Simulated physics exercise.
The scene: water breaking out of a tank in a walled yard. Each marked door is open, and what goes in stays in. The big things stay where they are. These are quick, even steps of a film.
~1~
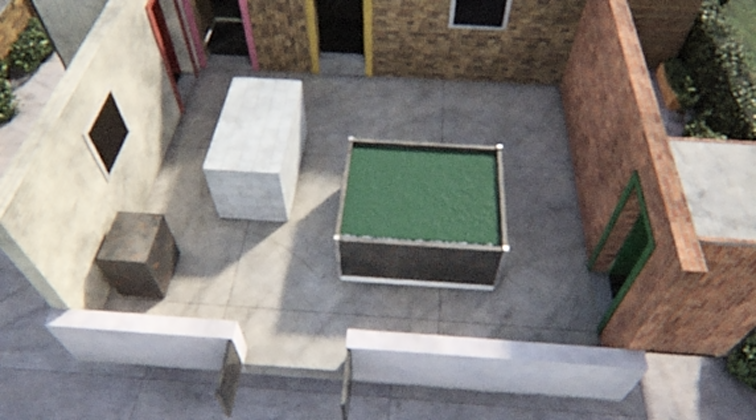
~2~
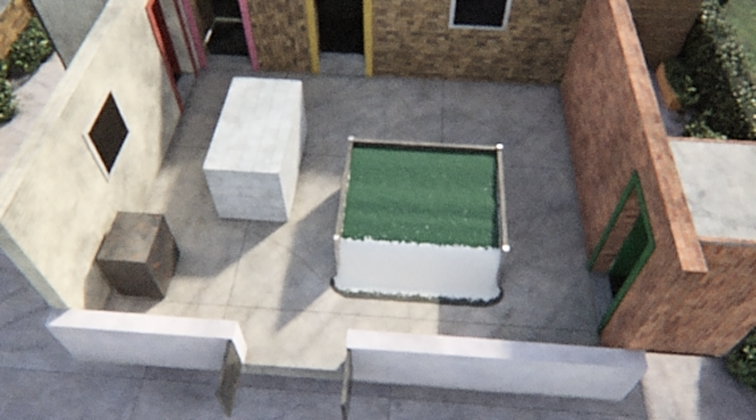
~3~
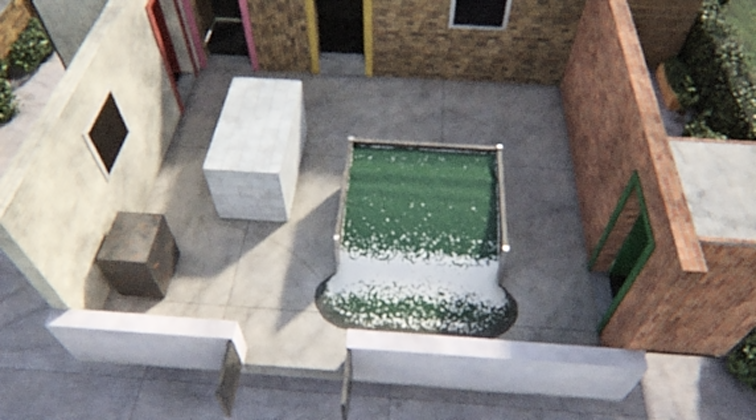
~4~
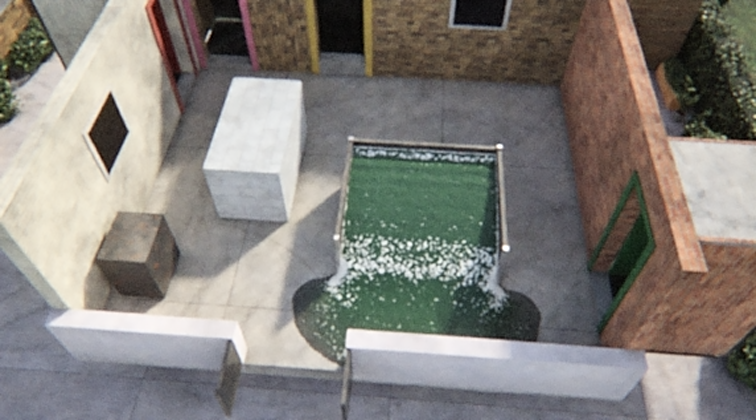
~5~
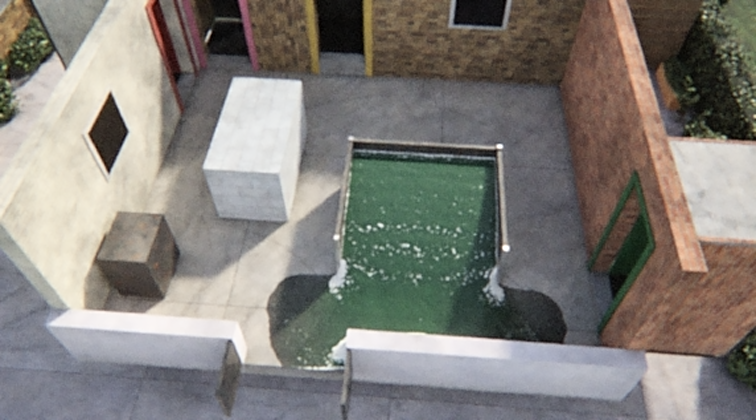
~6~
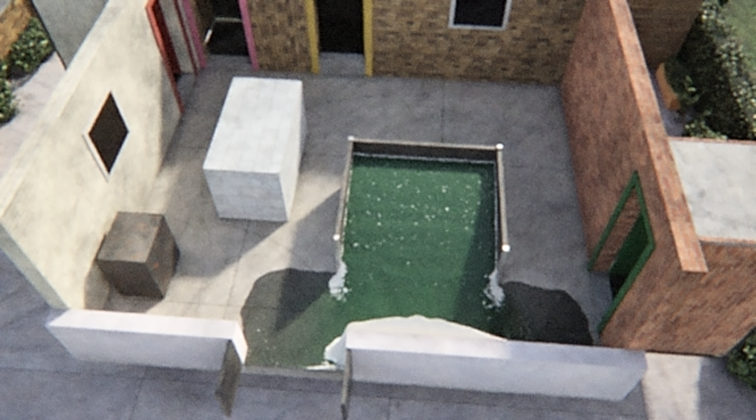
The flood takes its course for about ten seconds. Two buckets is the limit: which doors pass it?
In the end: The pink door stays under that; the yellow door stays under that; the red door stays under that; the green door takes more than that.
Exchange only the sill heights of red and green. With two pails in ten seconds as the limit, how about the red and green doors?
In short: Red lets more in, green floods.
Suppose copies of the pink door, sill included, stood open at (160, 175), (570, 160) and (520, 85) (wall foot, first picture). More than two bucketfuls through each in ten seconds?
In turn: Holds, lets less in, passes that mark.
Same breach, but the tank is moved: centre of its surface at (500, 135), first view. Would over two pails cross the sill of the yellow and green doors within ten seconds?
One by one: The yellow door keeps below it; the green door takes more.
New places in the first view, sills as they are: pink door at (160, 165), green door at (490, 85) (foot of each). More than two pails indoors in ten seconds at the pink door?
My reading: Pink is under.
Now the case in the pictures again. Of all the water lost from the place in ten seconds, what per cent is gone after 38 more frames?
Roughly 85 per cent.
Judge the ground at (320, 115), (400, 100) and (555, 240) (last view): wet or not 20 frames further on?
In turn: Not flooded, no water, wet.
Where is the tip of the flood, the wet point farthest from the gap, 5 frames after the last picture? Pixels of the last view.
Near (145, 339).
A moment on, water covers 20 % of the floor; the pink door not reached, the yellow door not reached, the red door not reached, the green door wet at the sill, nothing in.
Next, water covers 35 % of the floor; the pink door not reached, the yellow door not reached, the red door not reached, the green door over two buckets in.
Then, water covers 60 % of the floor; the pink door not reached, the yellow door not reached, the red door not reached, the green door far over two buckets in.
Later, water covers 85 % of the floor; the pink door wet at the sill, nothing in, the yellow door wet at the sill, nothing in, the red door wet at the sill, nothing in, the green door far over two buckets in.
In the end, water covers 95 % of the floor; the pink door under two buckets in, the yellow door wet at the sill, nothing in, the red door wet at the sill, nothing in, the green door far over two buckets in.
